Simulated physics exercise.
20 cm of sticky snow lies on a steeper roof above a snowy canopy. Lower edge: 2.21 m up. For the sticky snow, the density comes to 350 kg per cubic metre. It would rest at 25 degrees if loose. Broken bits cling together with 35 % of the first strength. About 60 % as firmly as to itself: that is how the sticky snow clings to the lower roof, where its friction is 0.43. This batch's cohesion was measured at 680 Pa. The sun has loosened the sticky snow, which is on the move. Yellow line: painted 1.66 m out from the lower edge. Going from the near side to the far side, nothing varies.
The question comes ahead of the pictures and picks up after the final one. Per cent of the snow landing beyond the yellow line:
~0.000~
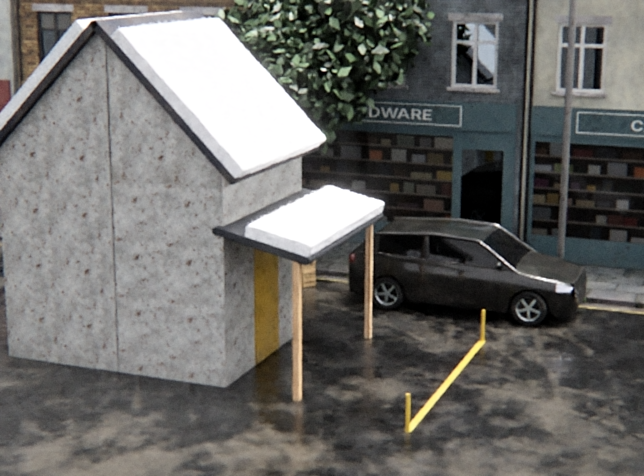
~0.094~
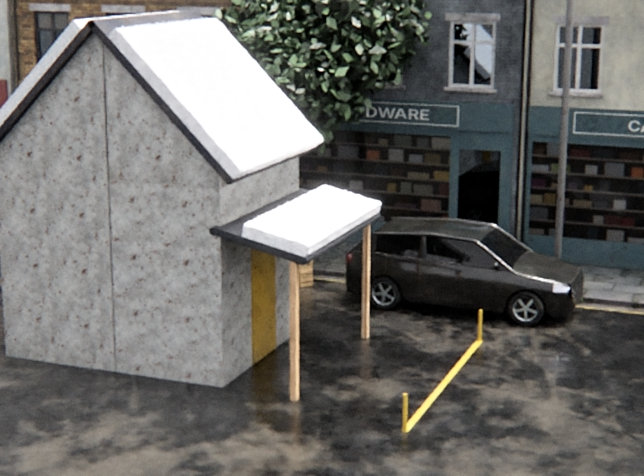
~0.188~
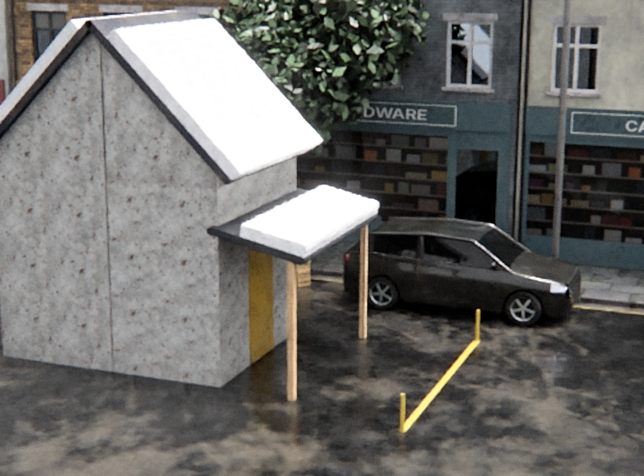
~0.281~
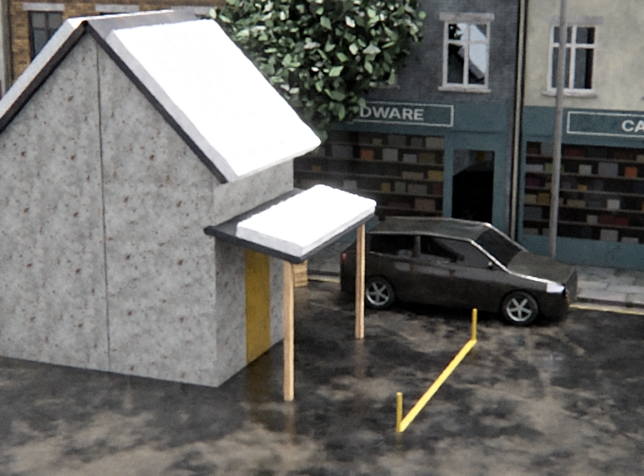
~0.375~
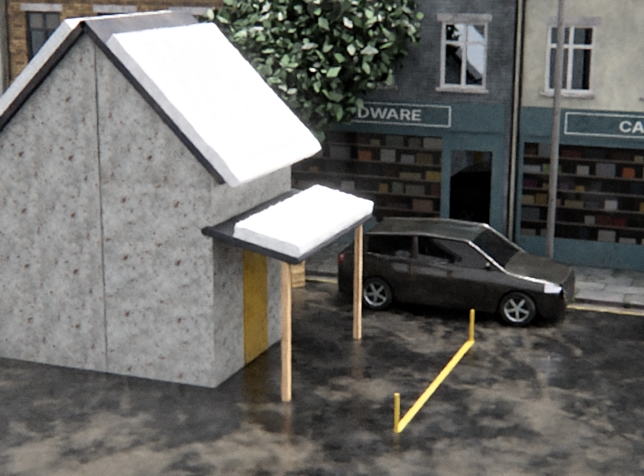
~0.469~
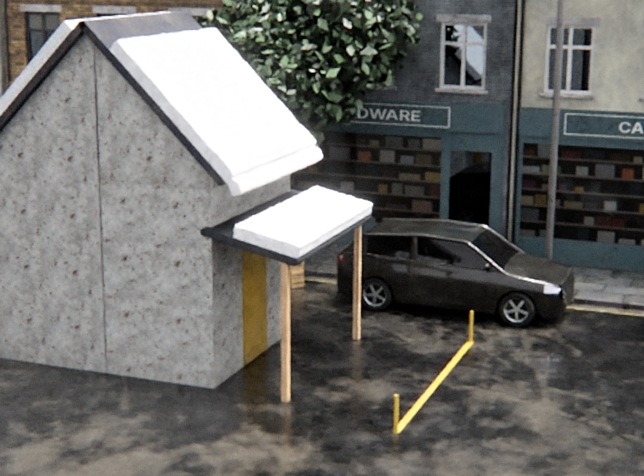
Roughly 3 %.
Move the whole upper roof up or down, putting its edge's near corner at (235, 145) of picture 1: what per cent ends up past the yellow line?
Result: Near 35 %.
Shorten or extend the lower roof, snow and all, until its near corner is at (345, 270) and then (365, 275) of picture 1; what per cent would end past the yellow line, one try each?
First 1 per cent, second 0 per cent.
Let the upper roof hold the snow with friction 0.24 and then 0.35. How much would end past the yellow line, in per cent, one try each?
Respectively near 30 % and near 20 %.
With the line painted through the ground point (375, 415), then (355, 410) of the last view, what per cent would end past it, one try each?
I'd say near 14 percent the first time, near 25 percent the second.
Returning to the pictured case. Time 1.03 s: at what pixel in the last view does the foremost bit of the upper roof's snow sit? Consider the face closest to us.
You'll find it close to (272, 233).
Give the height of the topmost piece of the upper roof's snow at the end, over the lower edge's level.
About 0.7 m above the lower edge.
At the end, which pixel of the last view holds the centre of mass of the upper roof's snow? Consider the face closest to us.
Look near (320, 336) in the final picture.
After 1.03 s, none is below the lower edge and 0 % is past the line.
After 1.68 s, none is below the lower edge and 0 % is past the line.
After 2.34 s, 45 % is below the lower edge and 2 % is past the line.
After 3.00 s, 52 % is below the lower edge and 3 % is past the line.
After 3.60 s, at the end, 52 % is below the lower edge and 3 % is past the line.
